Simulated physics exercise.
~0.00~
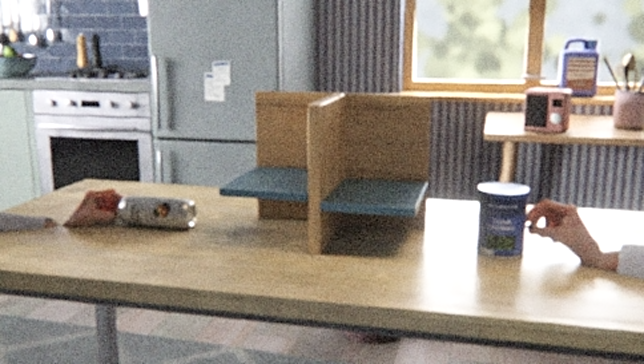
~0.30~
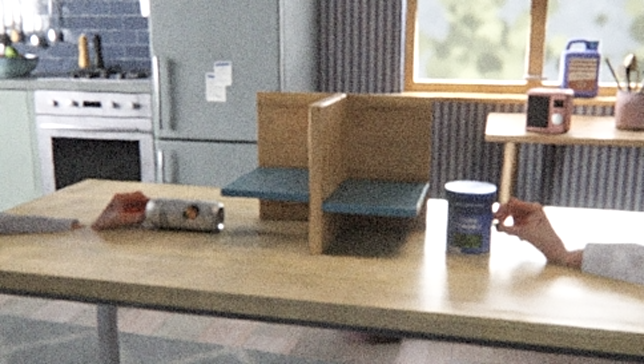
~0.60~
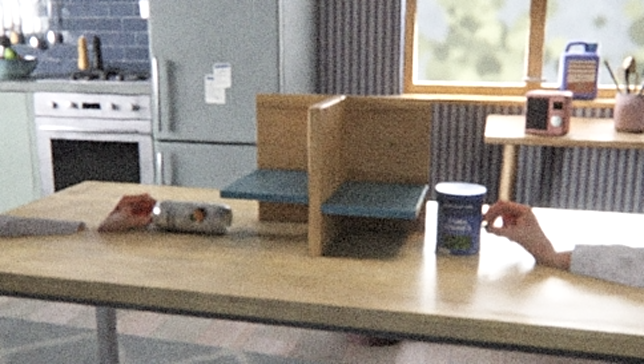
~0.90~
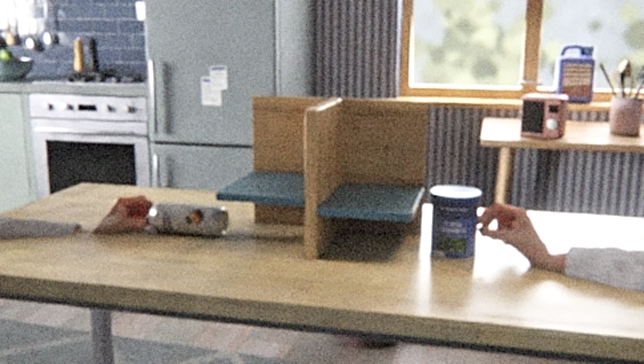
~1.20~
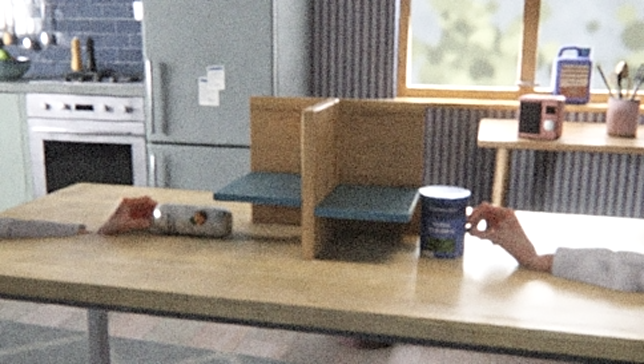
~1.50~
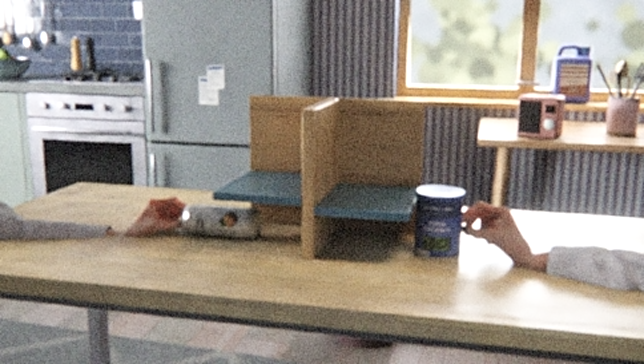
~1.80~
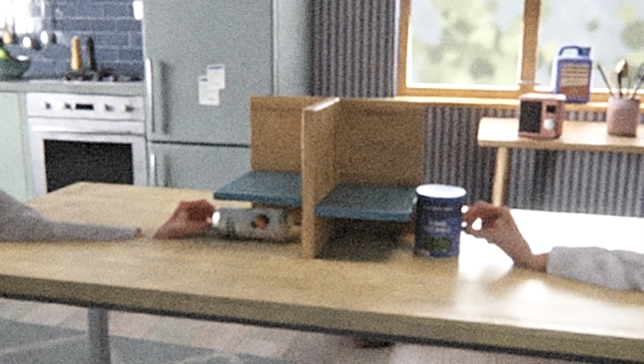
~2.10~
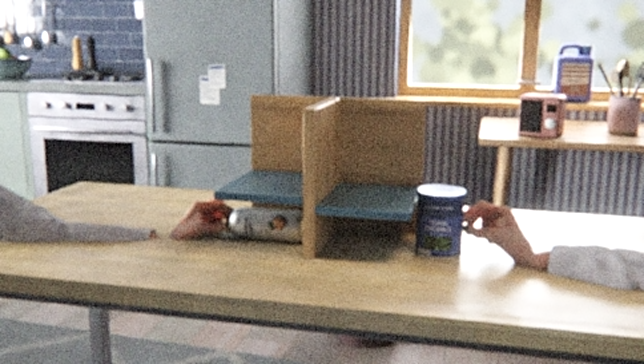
To begin with, a low wooden rack with blue-green shelves stands on a table in a kitchen, a white can lying on its side to the left and a blue tin upright to the right, with a hand at each. The left hand pushes the can rightward while the right hand moves the tin leftward. The tin comes up to the edge of the right shelf and stops there, too tall to pass beneath it. The can keeps sliding and goes under the left shelf. At the end, the can lies beneath it near the divider, while the tin still stands outside.
